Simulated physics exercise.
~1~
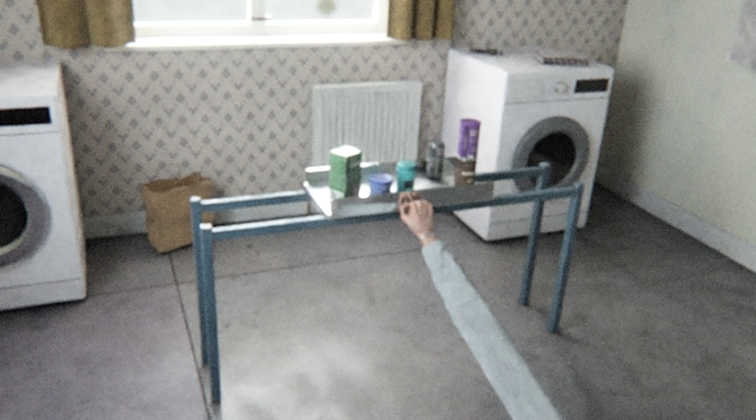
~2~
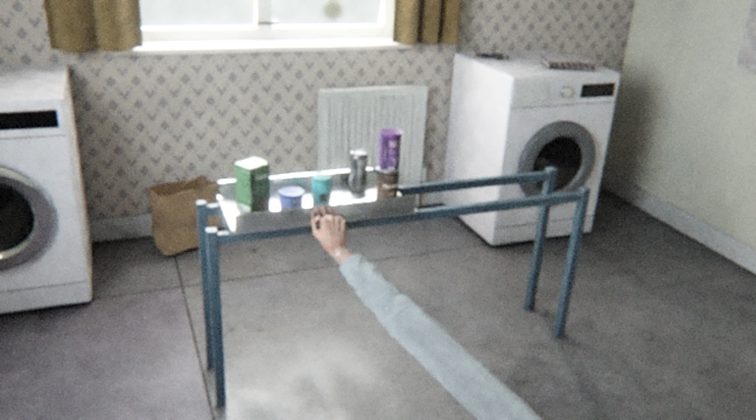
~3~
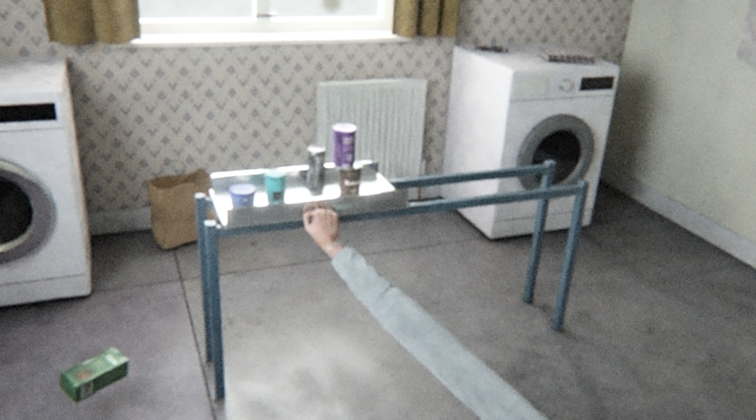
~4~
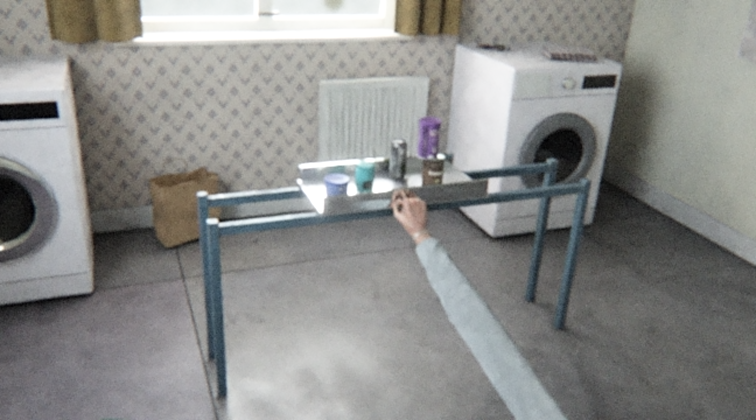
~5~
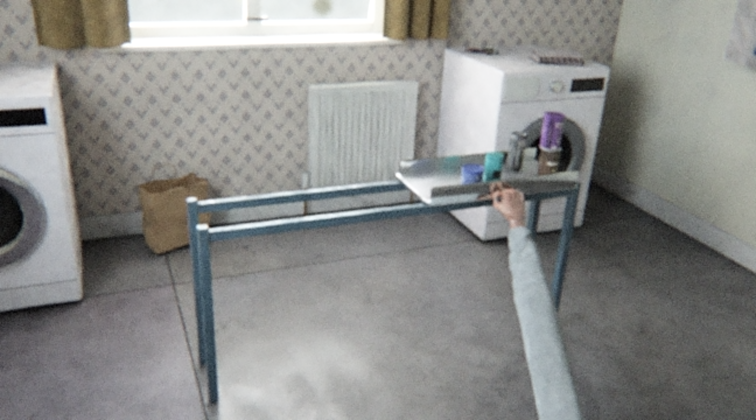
We see a hand slide a tray of small containers left along a blue frame in a laundry room, and a green carton ends up on the floor; the hand then moves the tray back to the far right, the other five items still on it.
